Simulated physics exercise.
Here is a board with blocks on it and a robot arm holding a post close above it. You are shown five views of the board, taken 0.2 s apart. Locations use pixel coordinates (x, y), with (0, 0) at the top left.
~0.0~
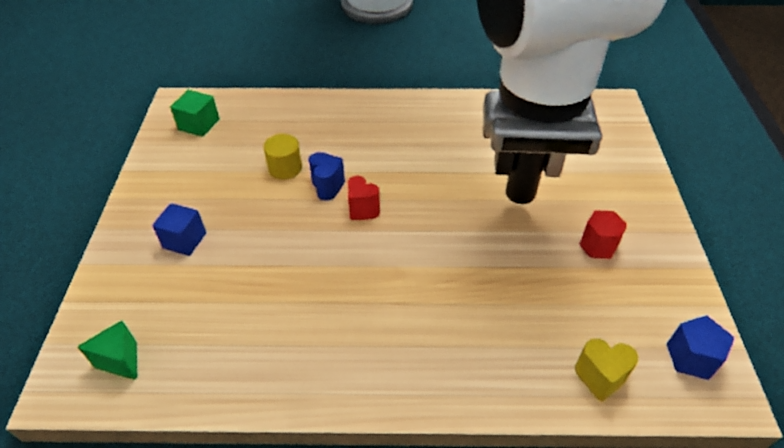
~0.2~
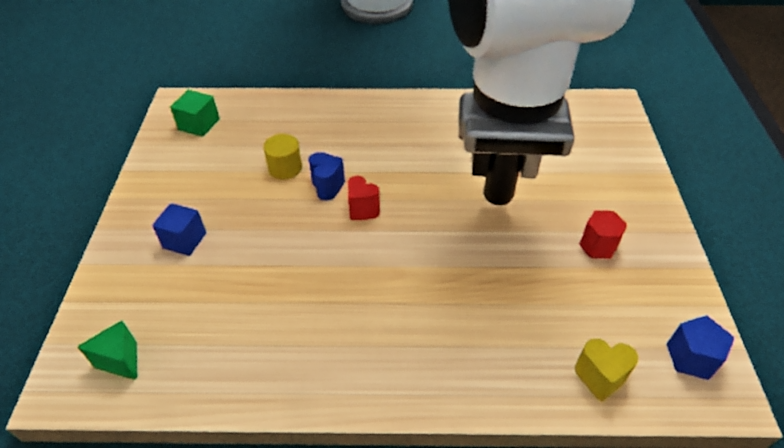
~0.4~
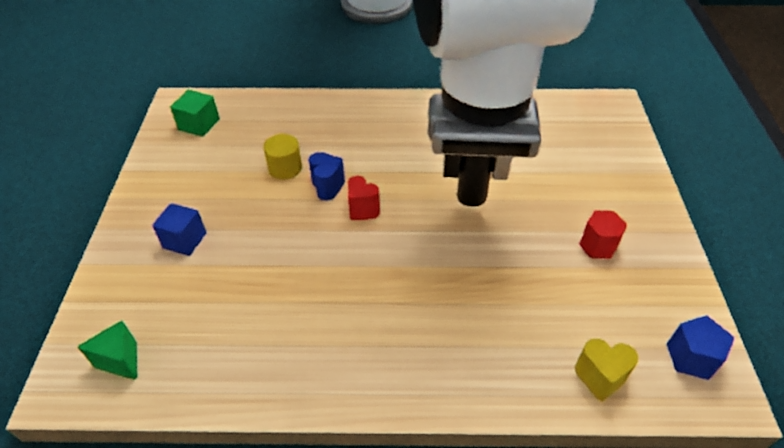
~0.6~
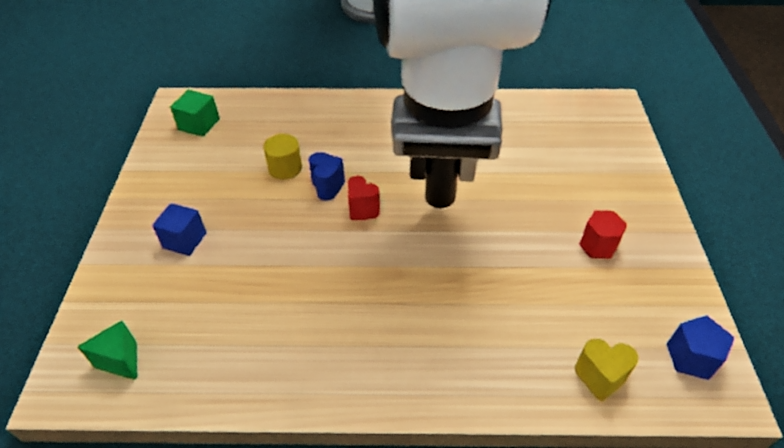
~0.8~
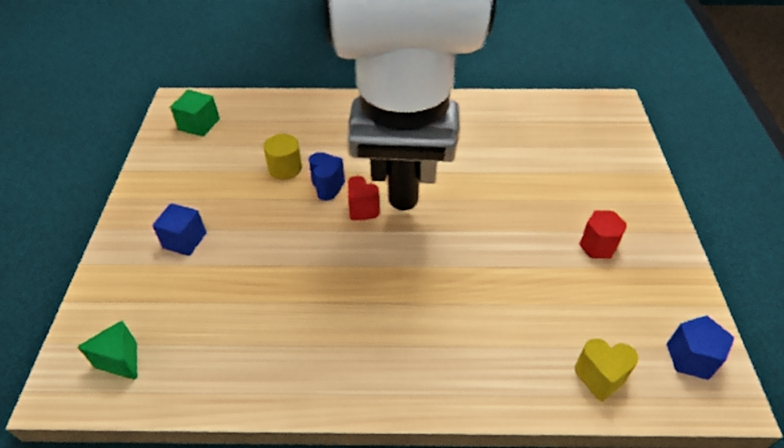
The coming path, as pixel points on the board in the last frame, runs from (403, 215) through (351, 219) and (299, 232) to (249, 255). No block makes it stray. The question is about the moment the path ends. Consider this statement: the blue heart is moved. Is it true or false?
True.
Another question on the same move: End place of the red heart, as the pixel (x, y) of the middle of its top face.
Its top middle: (295, 187).
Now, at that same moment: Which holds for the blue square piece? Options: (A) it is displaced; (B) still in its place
The correct letter is B.
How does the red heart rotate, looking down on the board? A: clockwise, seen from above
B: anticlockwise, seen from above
I'll go with A - clockwise, seen from above.
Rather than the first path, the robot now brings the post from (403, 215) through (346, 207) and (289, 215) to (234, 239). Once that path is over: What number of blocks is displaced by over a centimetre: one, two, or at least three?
It shifts two blocks.
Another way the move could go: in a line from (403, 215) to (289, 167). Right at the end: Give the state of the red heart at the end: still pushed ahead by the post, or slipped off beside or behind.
By the time the path ends, the red heart has slid off to the side or behind.
What follows on the original path. One third of the way, post at (349, 205); blue heart at (317, 160), turned 30° clockwise; red heart at (319, 184), turned 30° clockwise.
Two thirds of the way, post at (296, 219); blue heart at (315, 159), turned 40° clockwise; red heart at (295, 187), turned 110° clockwise.
At the end, post at (245, 242); blue square piece in place; blue heart at (315, 159), turned 40° clockwise; red heart at (295, 187), turned 110° clockwise.
